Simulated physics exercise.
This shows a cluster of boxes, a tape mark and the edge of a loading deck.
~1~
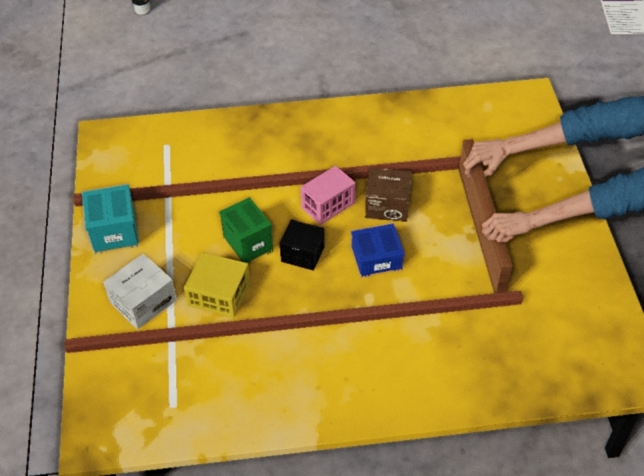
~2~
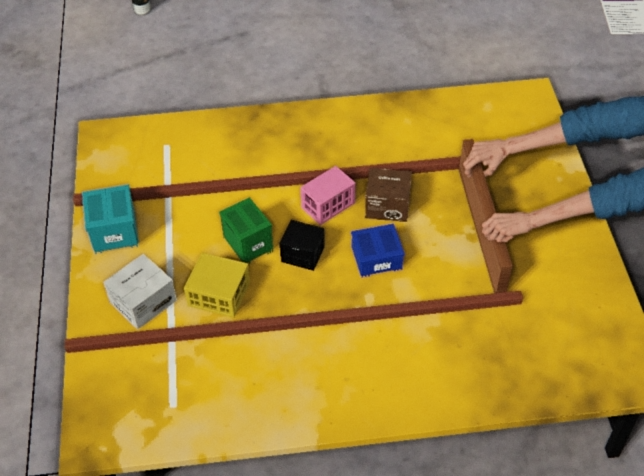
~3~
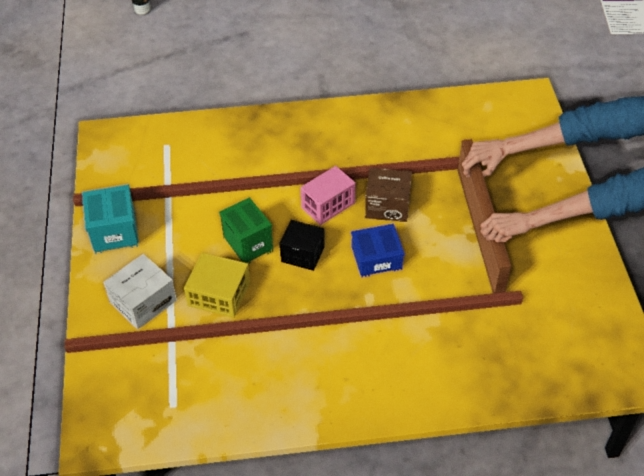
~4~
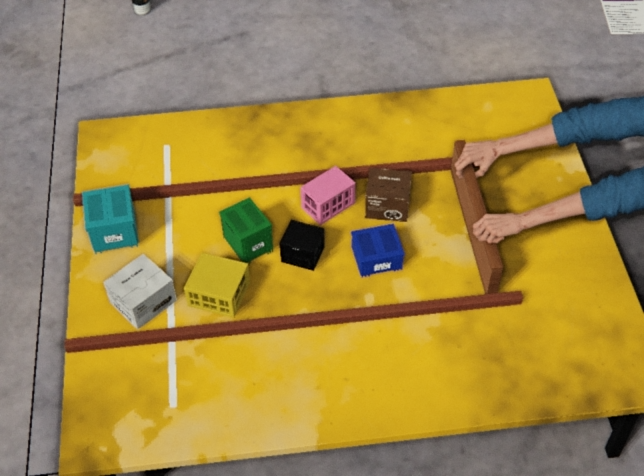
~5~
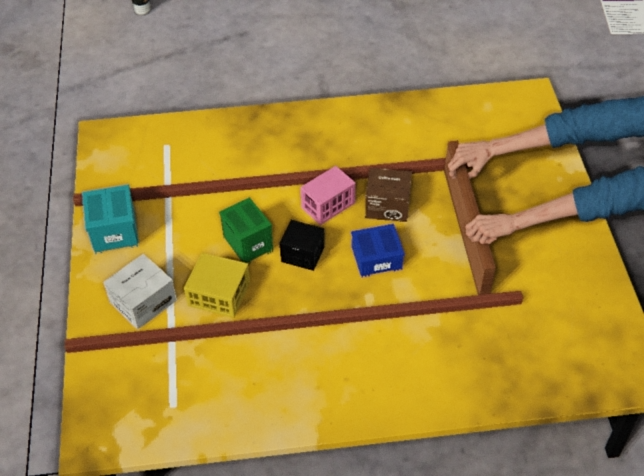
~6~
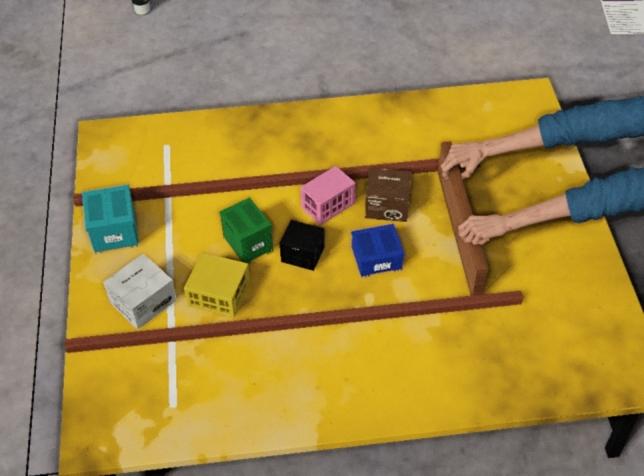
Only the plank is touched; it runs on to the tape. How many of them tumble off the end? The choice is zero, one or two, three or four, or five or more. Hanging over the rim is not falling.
The number that fall off is one or two.
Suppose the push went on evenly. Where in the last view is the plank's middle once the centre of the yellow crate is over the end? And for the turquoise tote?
For the yellow crate at (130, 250), for the turquoise tote at (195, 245).
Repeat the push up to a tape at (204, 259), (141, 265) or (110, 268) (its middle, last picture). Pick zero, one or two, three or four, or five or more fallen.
The falls would be not one; either three or four; five or over.
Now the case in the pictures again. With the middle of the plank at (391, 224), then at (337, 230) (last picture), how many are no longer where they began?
First 3, then 5.
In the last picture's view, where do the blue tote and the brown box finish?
Near (145, 271) and (144, 224).
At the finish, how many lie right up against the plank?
It touches 2.
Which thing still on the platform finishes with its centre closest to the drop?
The green tote ends nearest.
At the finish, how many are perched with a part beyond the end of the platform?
The number is 1.
Soon after, none off yet; turquoise tote at rest near (111, 219); white box at rest near (141, 291); yellow crate at rest near (218, 285).
At rest, the number that fall off is one or two; fallen, white box and turquoise tote.
